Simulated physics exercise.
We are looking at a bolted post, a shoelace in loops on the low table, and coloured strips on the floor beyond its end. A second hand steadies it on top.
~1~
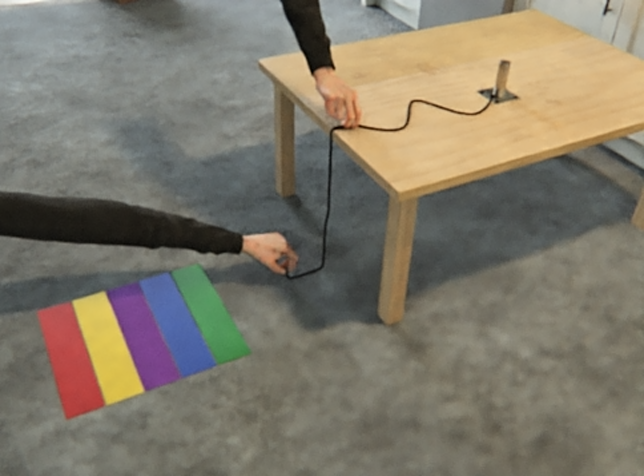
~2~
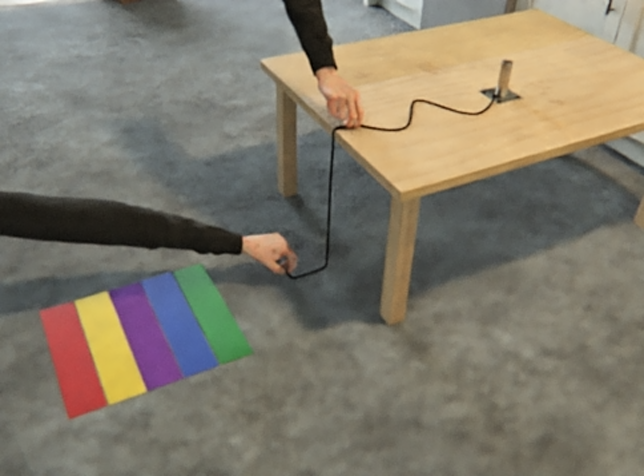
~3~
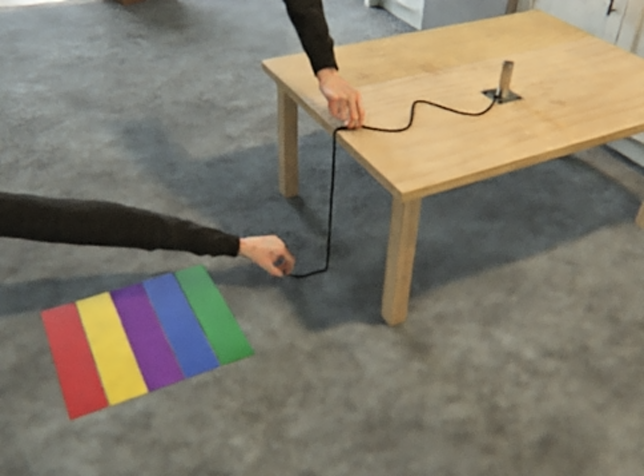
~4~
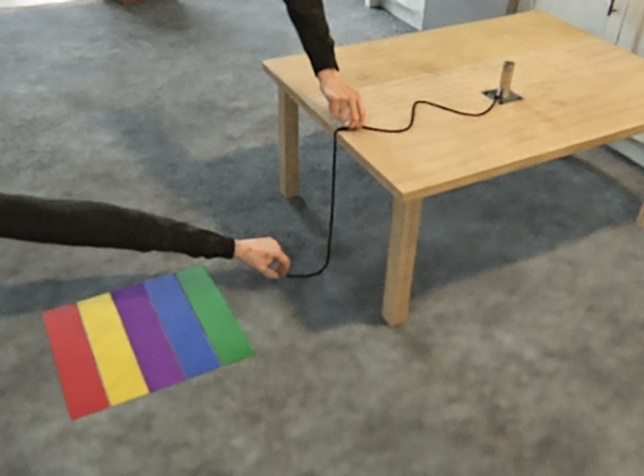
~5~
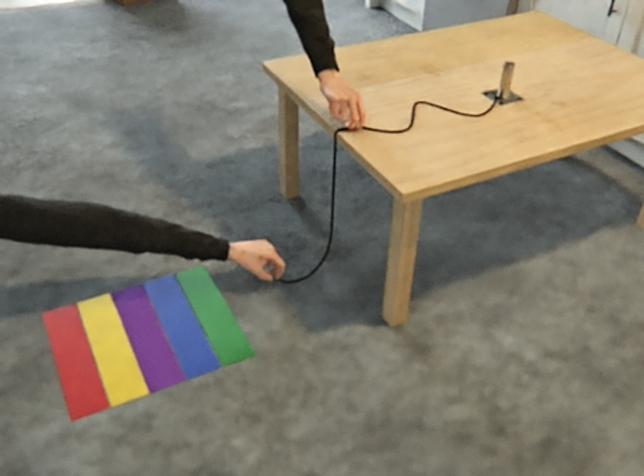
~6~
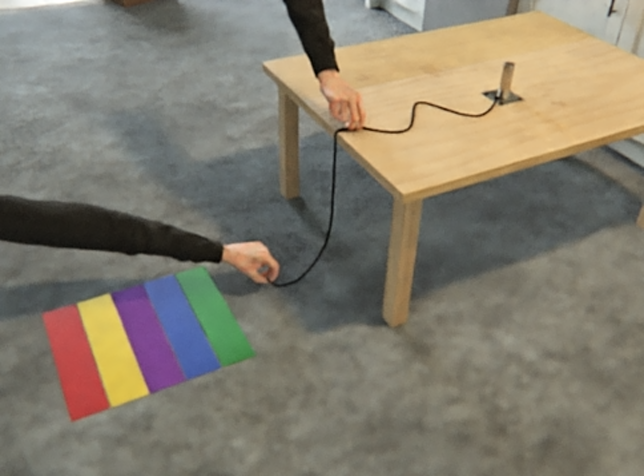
A hand slowly draws the black cord's end slightly left while another hand touches the tabletop.
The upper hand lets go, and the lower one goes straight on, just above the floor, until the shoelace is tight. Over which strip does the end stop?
The yellow one.
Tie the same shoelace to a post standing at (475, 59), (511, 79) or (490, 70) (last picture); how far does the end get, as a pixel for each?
The places are (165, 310), (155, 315) and (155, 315).
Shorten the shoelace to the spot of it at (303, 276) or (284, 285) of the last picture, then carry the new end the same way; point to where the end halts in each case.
Try by try, around (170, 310) and (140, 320).
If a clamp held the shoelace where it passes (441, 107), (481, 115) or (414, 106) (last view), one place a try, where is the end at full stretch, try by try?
The places are (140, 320), (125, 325) and (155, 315).
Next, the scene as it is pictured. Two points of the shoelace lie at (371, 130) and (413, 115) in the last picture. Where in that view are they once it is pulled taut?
The first at (315, 154), the second at (376, 124).
A little later, end near (174, 309); over blue.
Next, end near (135, 321); over purple.
When it is tight, end near (110, 329); over yellow. It halts on the yellow strip.
